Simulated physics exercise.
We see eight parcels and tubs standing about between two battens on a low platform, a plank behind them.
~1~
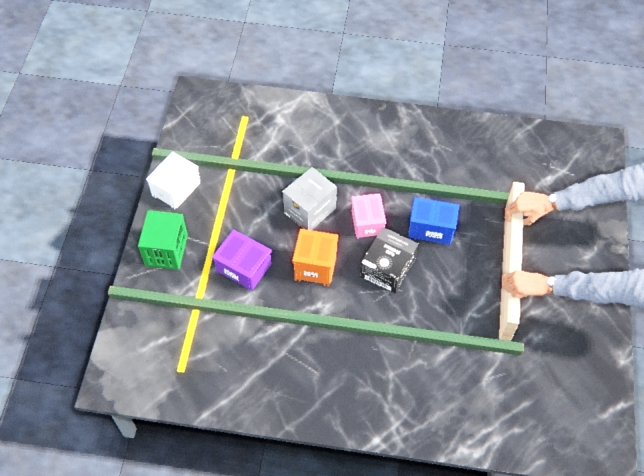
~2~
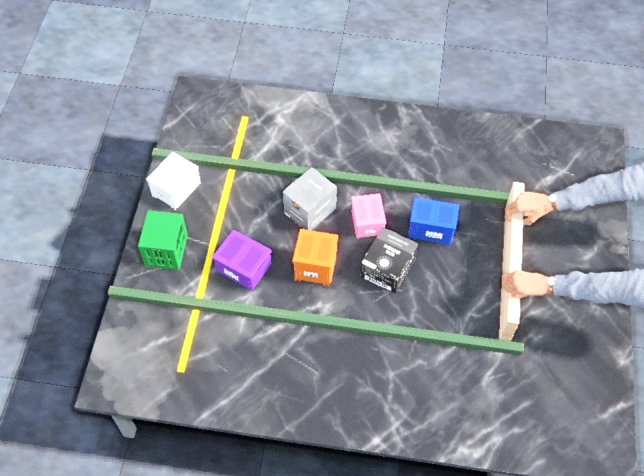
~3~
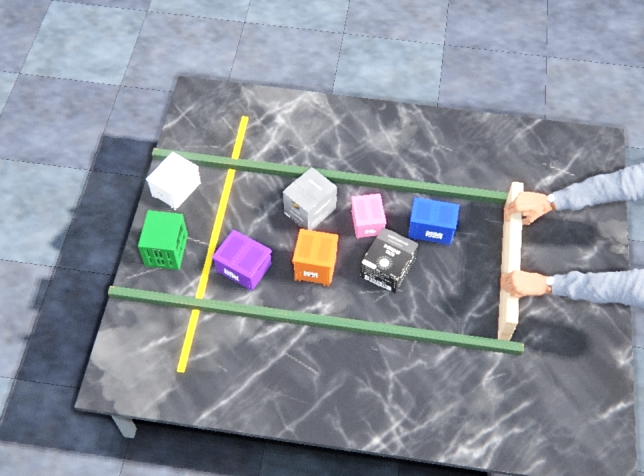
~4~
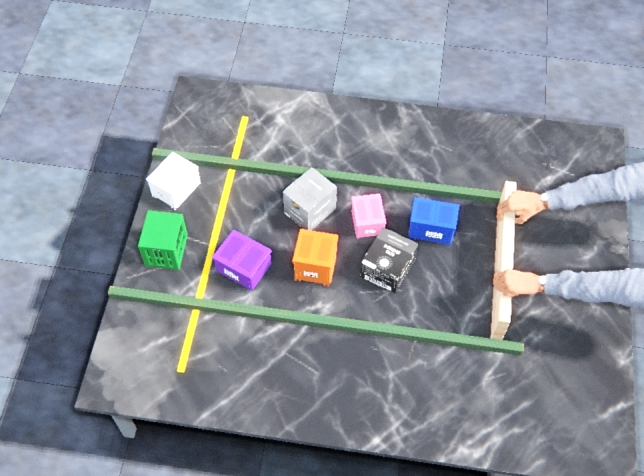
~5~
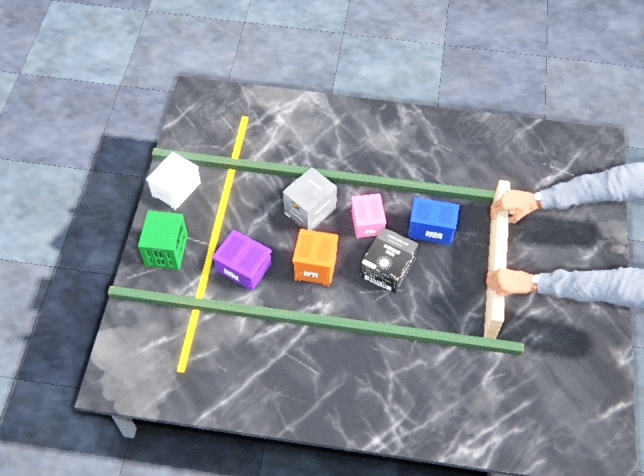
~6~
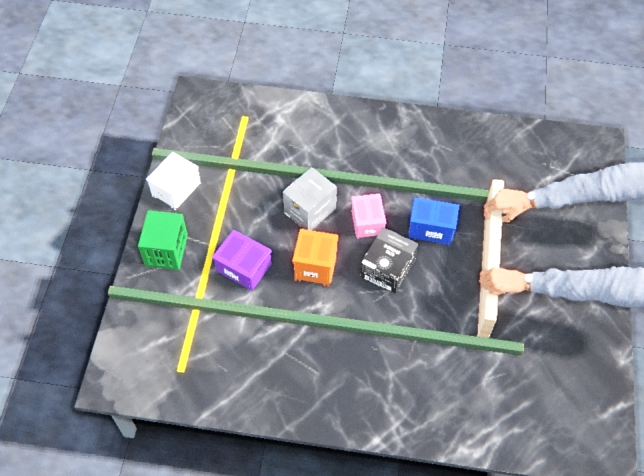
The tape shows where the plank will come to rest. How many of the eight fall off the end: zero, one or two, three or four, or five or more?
As it turns out, the number that fall off is three or four.
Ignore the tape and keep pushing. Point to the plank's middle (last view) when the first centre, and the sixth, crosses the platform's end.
At (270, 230) for the first, at (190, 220) for the sixth.
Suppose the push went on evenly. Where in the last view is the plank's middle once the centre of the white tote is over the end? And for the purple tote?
For the white tote at (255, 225), for the purple tote at (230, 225).
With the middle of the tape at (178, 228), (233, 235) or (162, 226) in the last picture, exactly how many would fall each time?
Try by try, 6, 2 and 6.
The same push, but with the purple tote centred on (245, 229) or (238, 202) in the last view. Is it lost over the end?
In that order, it tumbles off; is lost.
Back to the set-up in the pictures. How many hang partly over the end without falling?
The number is 0.
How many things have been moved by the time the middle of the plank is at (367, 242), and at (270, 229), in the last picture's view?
5 and 8.
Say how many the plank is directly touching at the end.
That makes 2.
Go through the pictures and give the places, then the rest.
In the first picture, white tote (174, 181); green crate (164, 240); purple tote (243, 261); plank (512, 261); tape (216, 233).
In the second picture, green crate (164, 240); orange tote (316, 258).
In the third picture, purple tote (243, 261); black box (389, 261).
In the fourth picture, white tote (174, 181); blue tote (433, 222).
In the fifth picture, green crate (164, 240); pink tote (368, 217).
In the sixth picture, white tote (174, 181); green crate (164, 240); purple tote (243, 261); plank (491, 258); tape (216, 233).
Early on, none off yet; white tote at rest near (174, 181); green crate at rest near (164, 240); purple tote at rest near (243, 261).
Finally, the number that fall off is three or four; lost, grey box, purple tote, green crate and white tote.
